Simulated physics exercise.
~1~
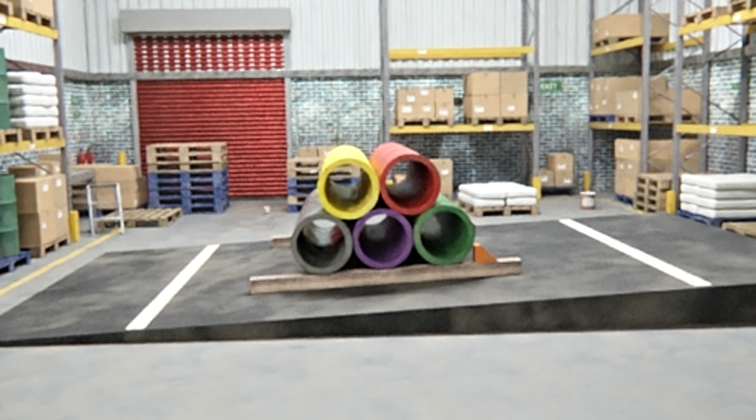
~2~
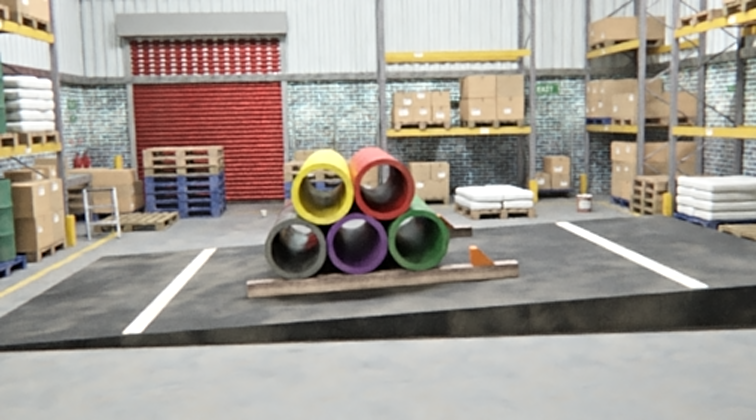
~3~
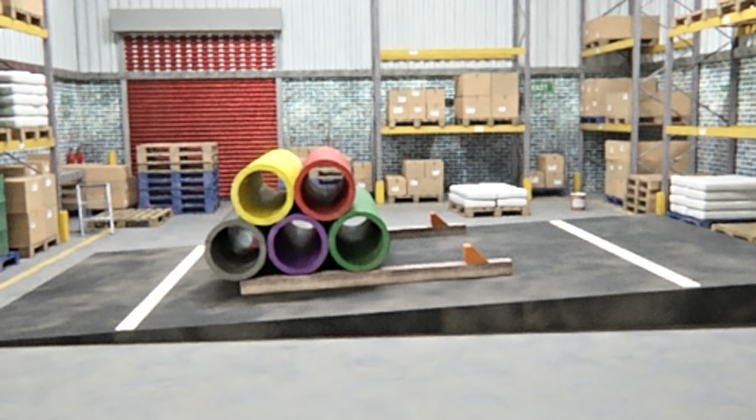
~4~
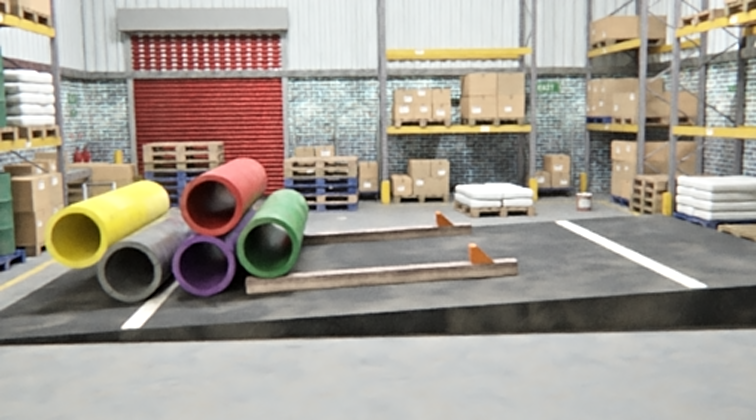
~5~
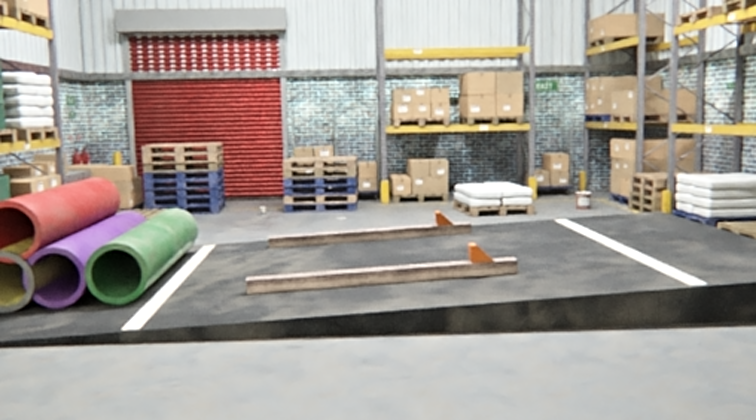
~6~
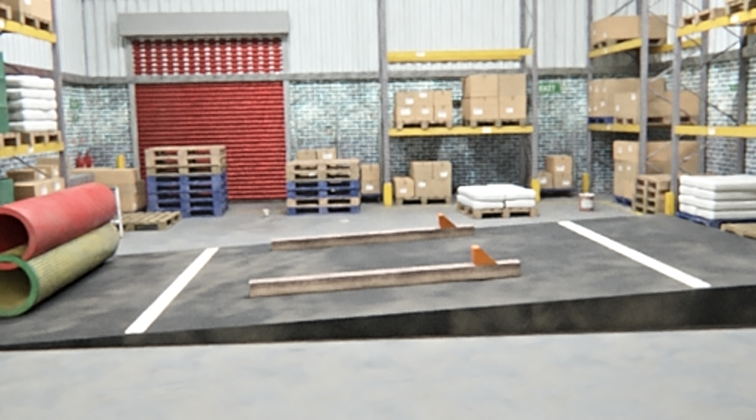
Five thick-walled pipes, yellow and red above grey, purple and green, sit stacked end-on across two low bearers on a dark pad in a warehouse, seen from the front by a slightly swaying camera. Behind them are a red shutter, pallets and shelves of boxes. With the left side open, the whole stack rolls left along the bearers, still piled up. The yellow pipe drops off at the far left while red rides above the others. All roll past the left white line, leaving the bearers empty and red lying above the pipes bunched at the left edge.
